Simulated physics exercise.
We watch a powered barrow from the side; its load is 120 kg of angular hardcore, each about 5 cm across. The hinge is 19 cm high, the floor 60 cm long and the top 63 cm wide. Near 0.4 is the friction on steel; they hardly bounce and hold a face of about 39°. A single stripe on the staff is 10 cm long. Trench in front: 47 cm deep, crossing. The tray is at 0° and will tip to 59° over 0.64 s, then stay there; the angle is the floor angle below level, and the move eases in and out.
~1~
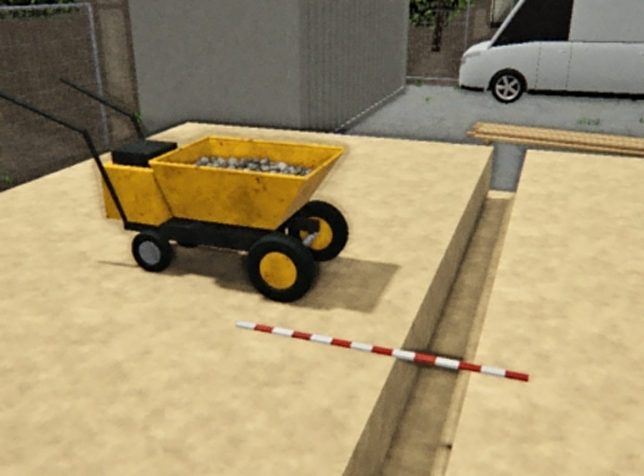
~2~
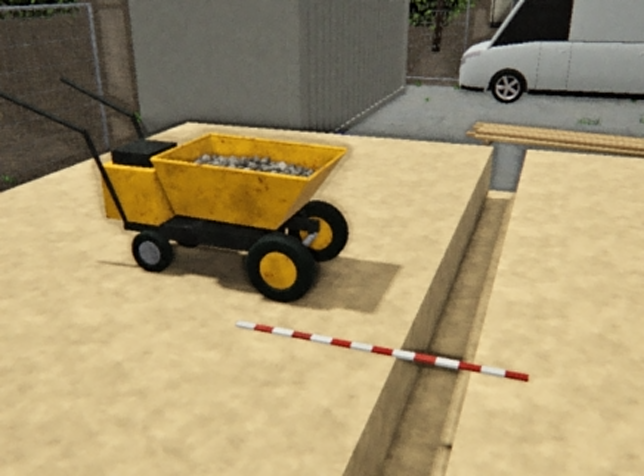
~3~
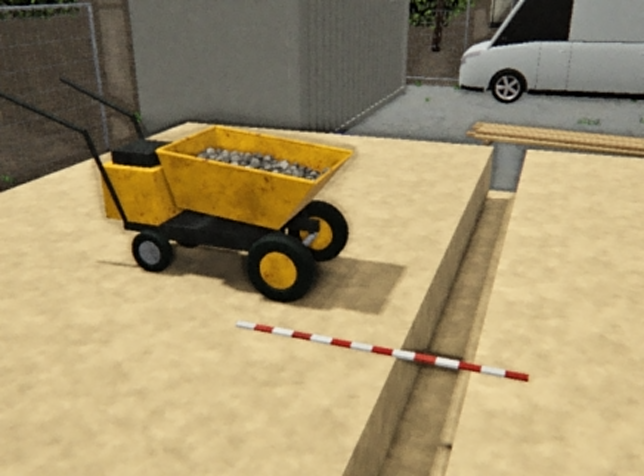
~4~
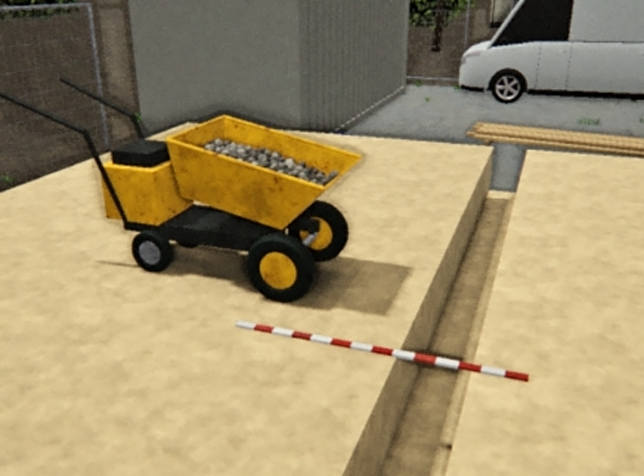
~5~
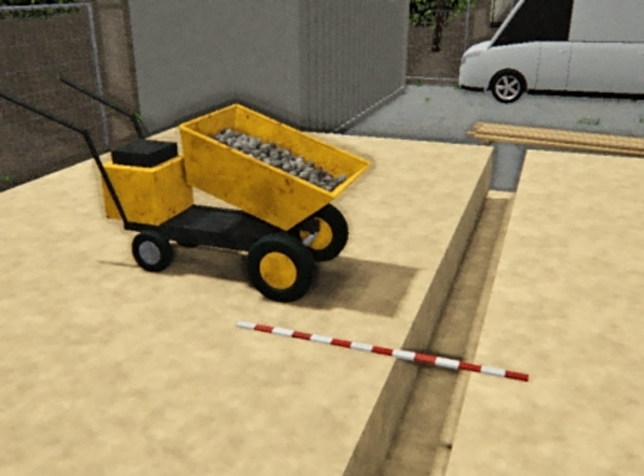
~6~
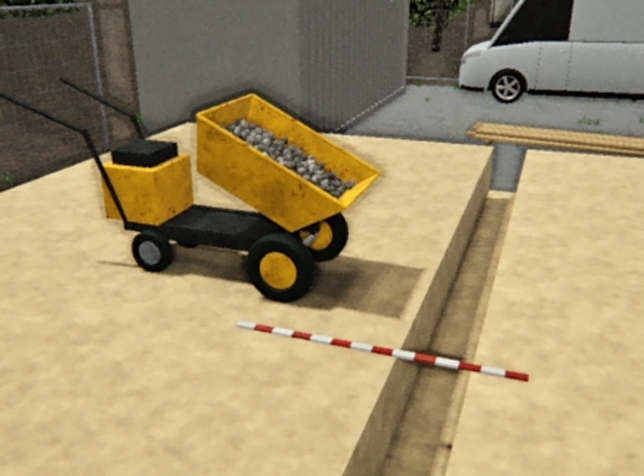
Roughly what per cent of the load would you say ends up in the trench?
I'd say 30 per cent ends up in the trench.
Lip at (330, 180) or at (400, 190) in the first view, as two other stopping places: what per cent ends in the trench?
First spot about 35, second spot about 5 per cent.
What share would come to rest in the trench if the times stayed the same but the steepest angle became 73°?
Expect roughly 70 per cent.
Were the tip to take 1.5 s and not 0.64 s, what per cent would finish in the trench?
Probably about 10 in a hundred.
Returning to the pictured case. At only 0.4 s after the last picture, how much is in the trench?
Close to 0 per cent has got there by then.
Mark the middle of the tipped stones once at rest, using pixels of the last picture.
Centre estimate: Around (453, 371).
Then, 0.2 s after the last picture the floor is at 50°, 100 % in the tray; the foremost stones are at (353, 221).
Then, 0.4 s after the last picture the floor is at 59°, 97 % in the tray, 3 % short of the trench; the foremost stones are at (416, 249).
Then, 0.8 s after the last picture the floor is at 59°, 70 % in the tray, 10 % short of the trench, 20 % in the trench; the foremost stones are at (483, 348).
Then, 2.7 s after the last picture the floor is at 59°, 63 % in the tray, 8 % short of the trench, 30 % in the trench; the foremost stones are at (485, 373).
